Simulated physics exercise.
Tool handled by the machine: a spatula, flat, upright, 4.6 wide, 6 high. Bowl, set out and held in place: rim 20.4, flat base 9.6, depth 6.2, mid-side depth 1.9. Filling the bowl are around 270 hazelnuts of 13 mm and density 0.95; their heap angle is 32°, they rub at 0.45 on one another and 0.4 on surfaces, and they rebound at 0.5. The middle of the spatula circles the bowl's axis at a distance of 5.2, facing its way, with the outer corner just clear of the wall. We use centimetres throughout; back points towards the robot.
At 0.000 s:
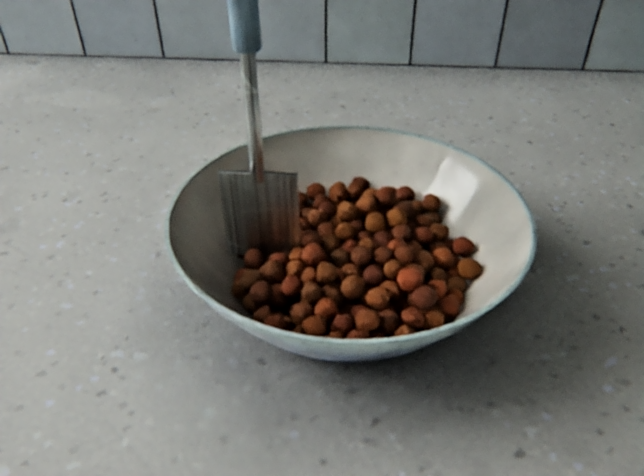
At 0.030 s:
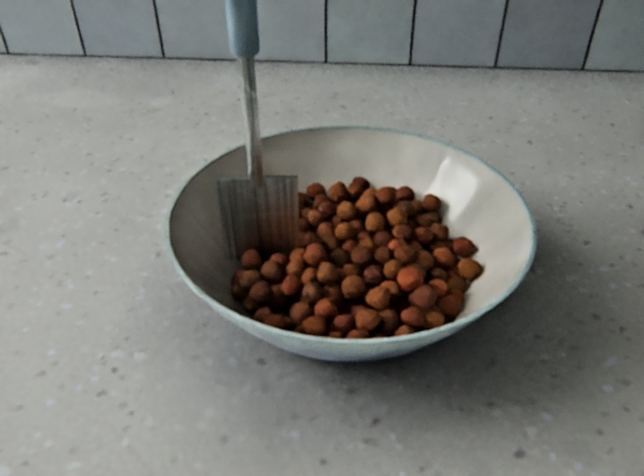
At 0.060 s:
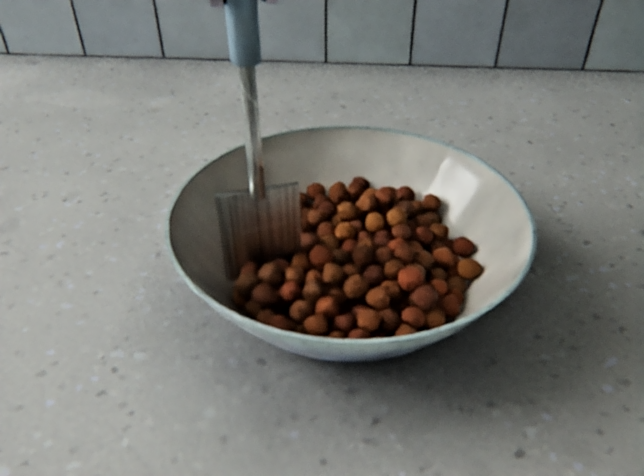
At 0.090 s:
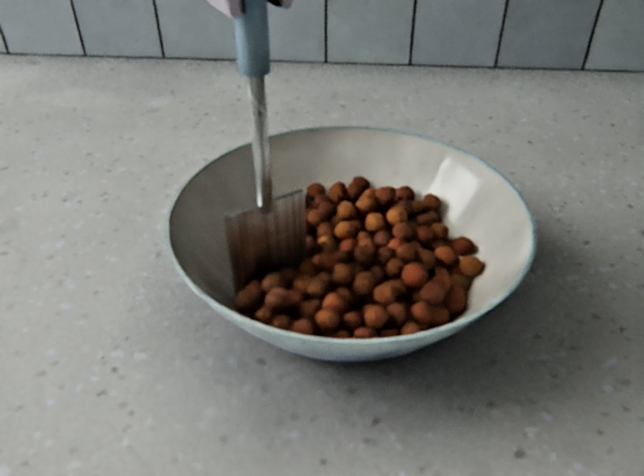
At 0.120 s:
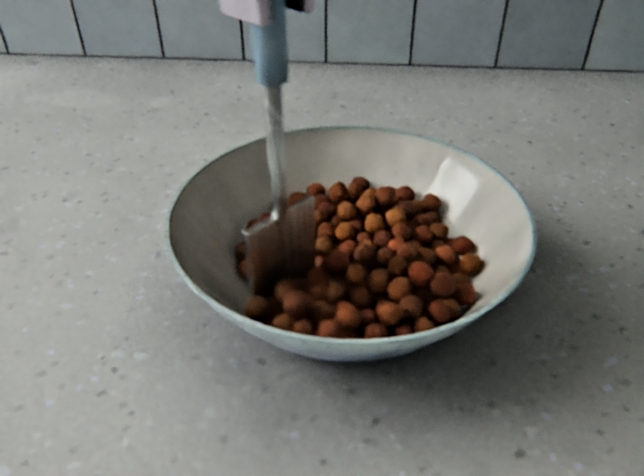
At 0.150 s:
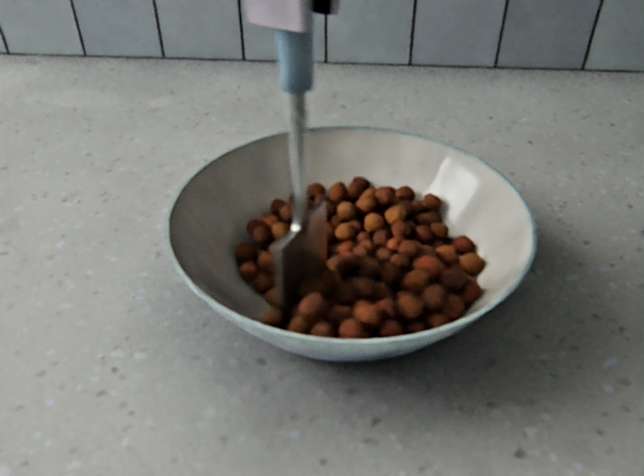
A robot arm sweeps a spatula through small brown balls in a pale bowl.
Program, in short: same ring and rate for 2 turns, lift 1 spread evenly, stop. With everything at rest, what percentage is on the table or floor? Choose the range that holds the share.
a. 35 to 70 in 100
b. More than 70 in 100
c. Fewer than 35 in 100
c, fewer than 35 in 100.
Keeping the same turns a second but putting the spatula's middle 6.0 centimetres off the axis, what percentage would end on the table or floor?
Roughly 5 percent, I'd expect.
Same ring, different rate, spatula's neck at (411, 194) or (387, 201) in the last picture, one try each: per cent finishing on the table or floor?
Near 40 per cent for the first, near 35 per cent for the second.
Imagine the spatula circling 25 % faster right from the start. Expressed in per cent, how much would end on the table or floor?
25 %.
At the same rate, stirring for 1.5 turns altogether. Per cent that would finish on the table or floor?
Roughly 15 percent would end up there.
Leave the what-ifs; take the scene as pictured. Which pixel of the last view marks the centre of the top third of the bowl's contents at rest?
Roughly at pixel (313, 273).
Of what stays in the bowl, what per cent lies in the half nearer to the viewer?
55 %.
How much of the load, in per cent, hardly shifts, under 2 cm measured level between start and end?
About 10 percent.
After 0.66 s, 323° round, highest piece 8 above the table; 246 in the bowl, 19 on the table or floor, 4 in flight or on the tool.
After 1.17 s, 221° round, highest piece 7 above the table; 239 in the bowl, 29 on the table or floor, 1 in flight or on the tool.
After 1.63 s, 0° round, highest piece 6 above the table; 238 in the bowl, 31 on the table or floor.
After 2.33 s, 0° round, highest piece 6 above the table; 238 in the bowl, 31 on the table or floor.
In the end, 238 in the bowl, 31 on the table or floor. That is 12 % on the table or floor.
